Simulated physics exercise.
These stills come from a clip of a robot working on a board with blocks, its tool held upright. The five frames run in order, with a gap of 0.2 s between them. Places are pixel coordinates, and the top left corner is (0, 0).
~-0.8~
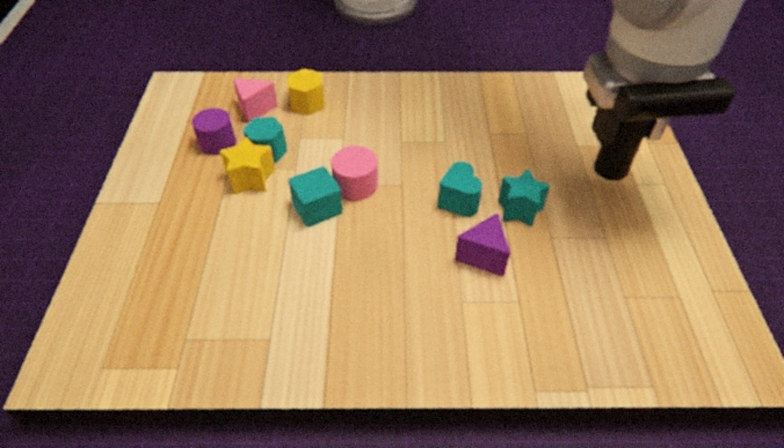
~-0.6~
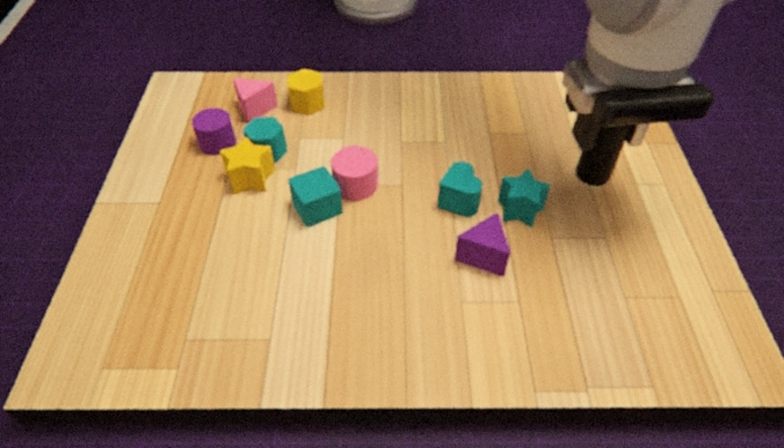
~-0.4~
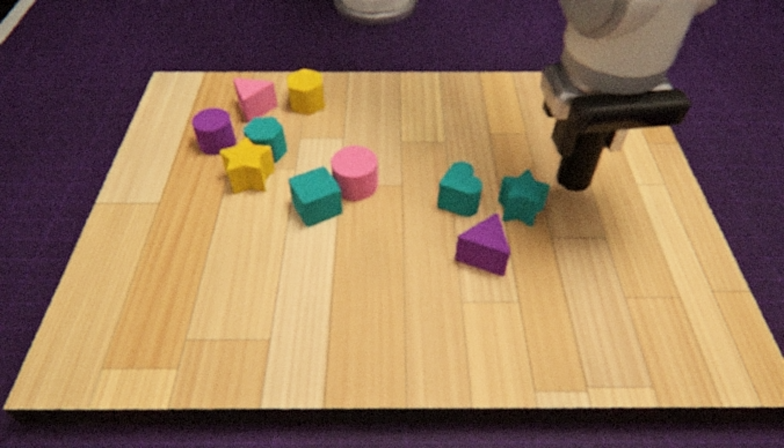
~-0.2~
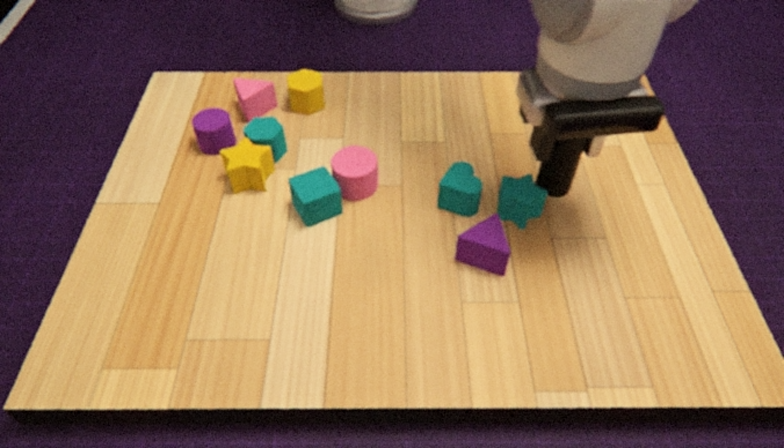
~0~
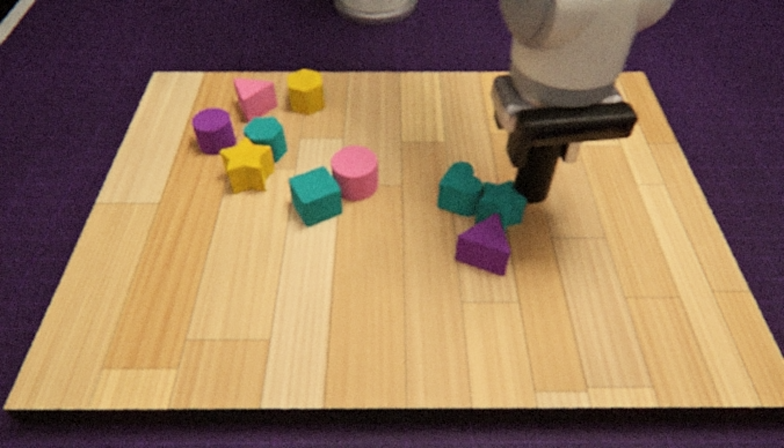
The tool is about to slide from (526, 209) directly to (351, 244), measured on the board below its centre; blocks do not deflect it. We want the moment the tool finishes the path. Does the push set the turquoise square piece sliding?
Final answer: No.
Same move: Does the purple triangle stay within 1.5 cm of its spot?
Short answer: No.
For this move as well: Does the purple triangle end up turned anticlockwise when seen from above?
Yes, that is how it ends up.
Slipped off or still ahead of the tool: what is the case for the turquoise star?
It is driven along in front.
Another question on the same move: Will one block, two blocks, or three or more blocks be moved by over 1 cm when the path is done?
That push would leave three or more blocks displaced by more than about 1 cm.
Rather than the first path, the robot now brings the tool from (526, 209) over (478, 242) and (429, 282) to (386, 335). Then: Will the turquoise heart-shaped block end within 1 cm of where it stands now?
No.
On the path given first. One third of the way, tool (472, 203); turquoise heart-shaped block (430, 178), turned 85° clockwise; purple triangle (468, 242), turned 75° anticlockwise; turquoise star (442, 207).
Two thirds of the way, tool (411, 215); turquoise heart-shaped block (430, 178), turned 85° clockwise; purple triangle (467, 242), turned 80° anticlockwise; turquoise star (379, 220).
At the end, tool (350, 227); turquoise square piece not moved; turquoise heart-shaped block (430, 178), turned 85° clockwise; purple triangle (467, 242), turned 80° anticlockwise; turquoise star (316, 234).
